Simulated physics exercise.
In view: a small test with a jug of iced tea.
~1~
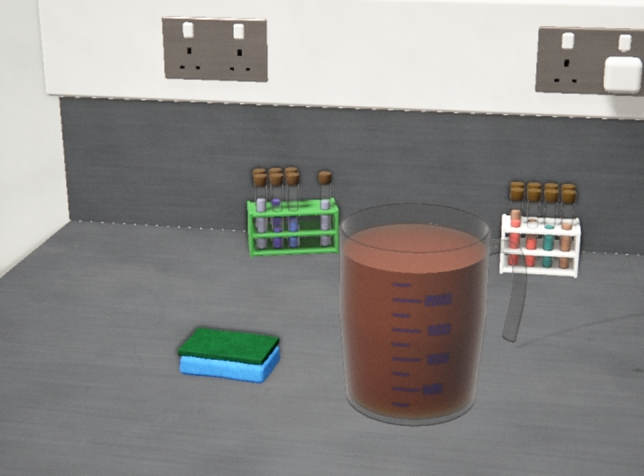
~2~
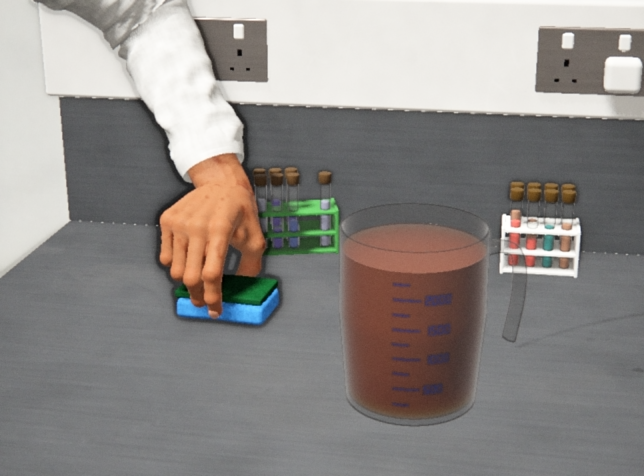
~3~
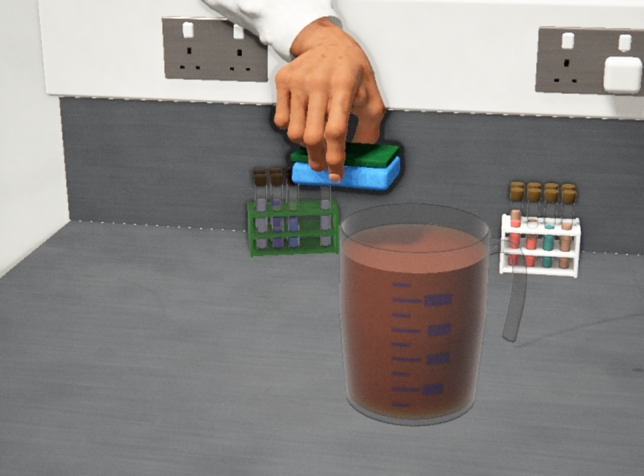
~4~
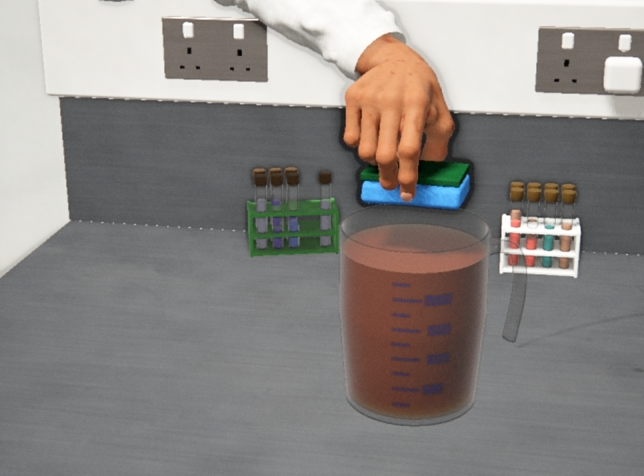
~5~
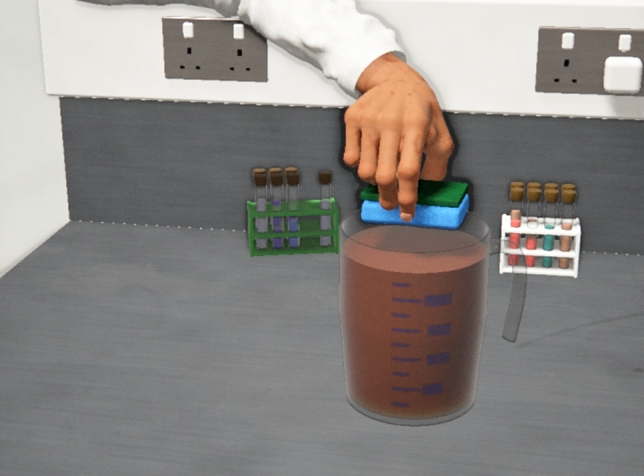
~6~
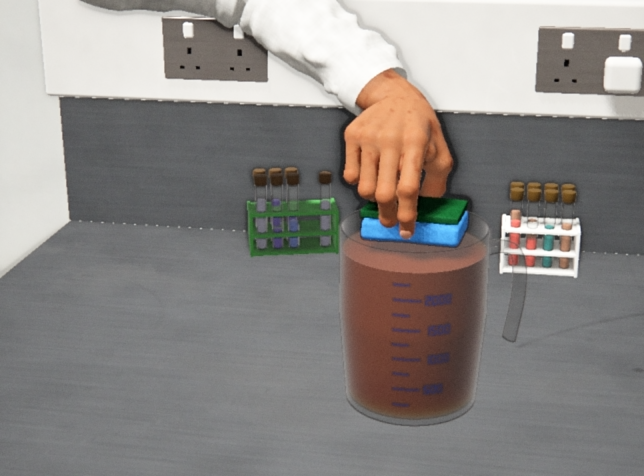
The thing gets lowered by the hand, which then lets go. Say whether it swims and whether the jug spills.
Well, it keeps afloat, and as for the jug, it copes fine.
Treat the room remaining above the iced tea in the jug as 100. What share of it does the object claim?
I'd say somewhere close to 10 percent.
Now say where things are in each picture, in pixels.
The sponge lies on the top at (230, 356); jug (413, 309) nearly full, in the first picture.
A hand picks up the sponge at (228, 298); jug nearly full, surface at (414, 247), in the second picture.
The sponge is carried over at (346, 165); jug (413, 309) nearly full, in the third picture.
The sponge is above the jug at (416, 183); jug nearly full, surface at (414, 247), in the fourth picture.
The sponge comes down at (415, 203); jug (413, 309) nearly full, in the fifth picture.
The sponge is just over the surface at (415, 219); jug nearly full, surface at (414, 247), in the sixth picture.
Next, the sponge enters the iced tea; the jug is nearly full.
After that, the sponge comes up again; the jug is nearly full.
Finally, the sponge rides on the surface; the jug is nearly full; the top is dry.
